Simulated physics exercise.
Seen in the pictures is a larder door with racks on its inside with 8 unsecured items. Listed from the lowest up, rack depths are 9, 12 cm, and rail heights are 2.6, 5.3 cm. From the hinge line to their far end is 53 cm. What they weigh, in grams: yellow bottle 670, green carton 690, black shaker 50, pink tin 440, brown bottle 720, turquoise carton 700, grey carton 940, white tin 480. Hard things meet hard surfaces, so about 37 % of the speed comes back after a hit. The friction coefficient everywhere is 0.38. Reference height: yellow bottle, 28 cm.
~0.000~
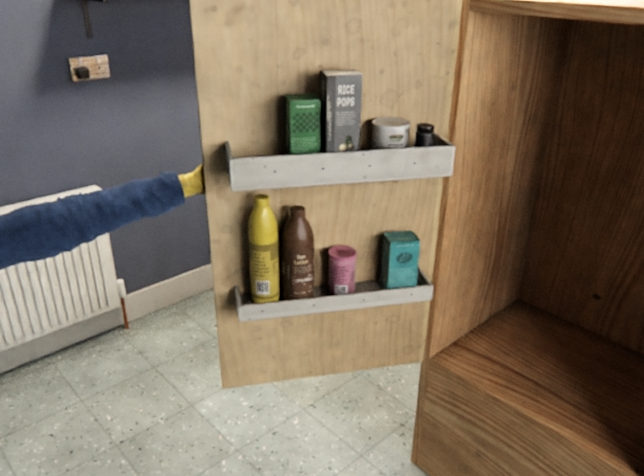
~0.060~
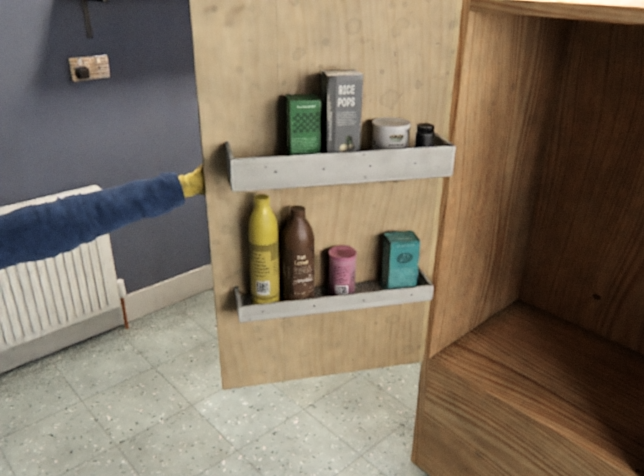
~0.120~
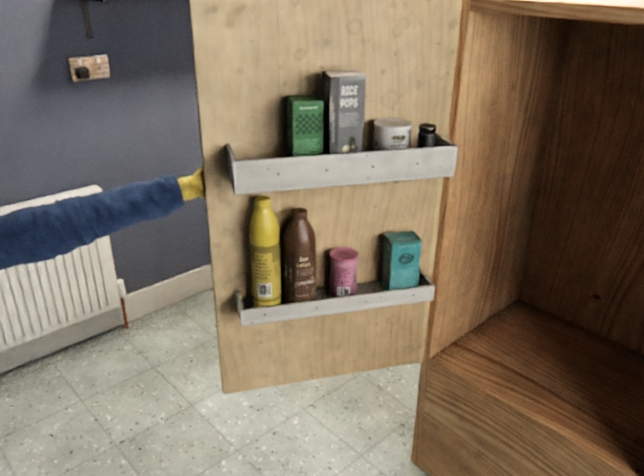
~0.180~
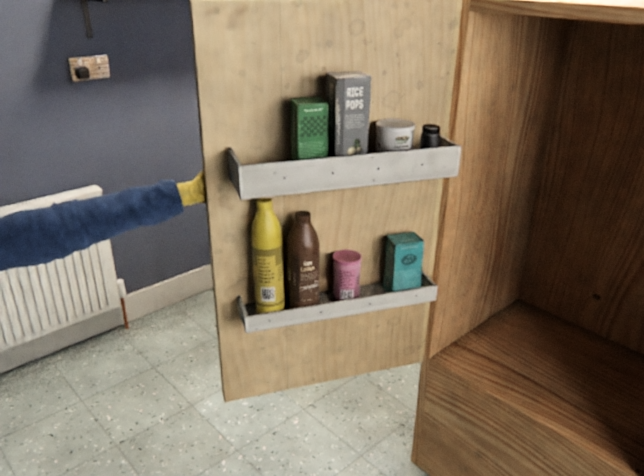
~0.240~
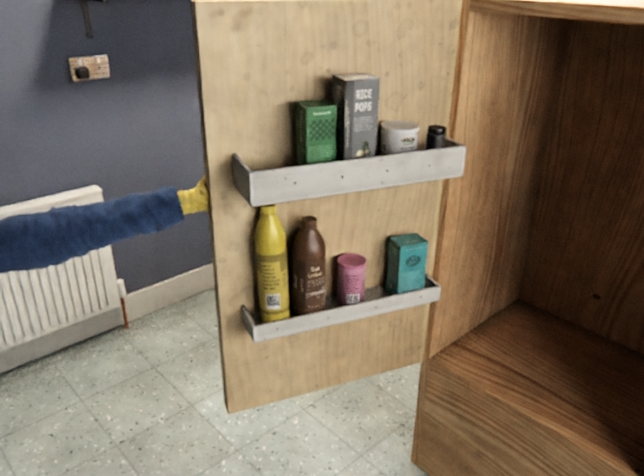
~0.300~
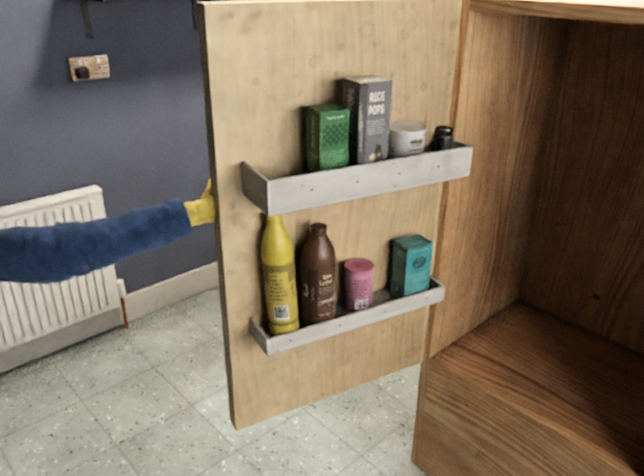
A wooden larder door, its two racks lined with bottles, cartons and tins, barely moved at first, then swung partway toward the cupboard as a blue-sleeved arm in a yellow glove held its edge.
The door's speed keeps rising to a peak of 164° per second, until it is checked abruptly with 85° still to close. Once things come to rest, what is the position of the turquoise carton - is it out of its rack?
It is still in the rack.
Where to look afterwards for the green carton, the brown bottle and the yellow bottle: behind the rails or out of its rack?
Green carton: Stays in bounds; brown bottle: Goes out of bounds; yellow bottle: Goes out of bounds.
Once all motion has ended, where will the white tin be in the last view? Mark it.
I'd put it at around (439, 153).
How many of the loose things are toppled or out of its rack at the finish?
That makes 3.
After 0.50 s, open by 85°; yellow bottle now out of its rack; brown bottle 24° off upright; grey carton 14° off upright.
After 0.70 s, open by 85°; brown bottle now out of its rack; grey carton 37° off upright; green carton moved 2 cm.
After 0.90 s, open by 85°; grey carton 66° off upright; white tin moved 3 cm; green carton moved 2 cm.
In the end (1.3 s), out of its rack, yellow bottle and brown bottle; toppled behind the rails, grey carton; the other 5 under 5 cm from the start. In the last view, turquoise carton near (432, 272).
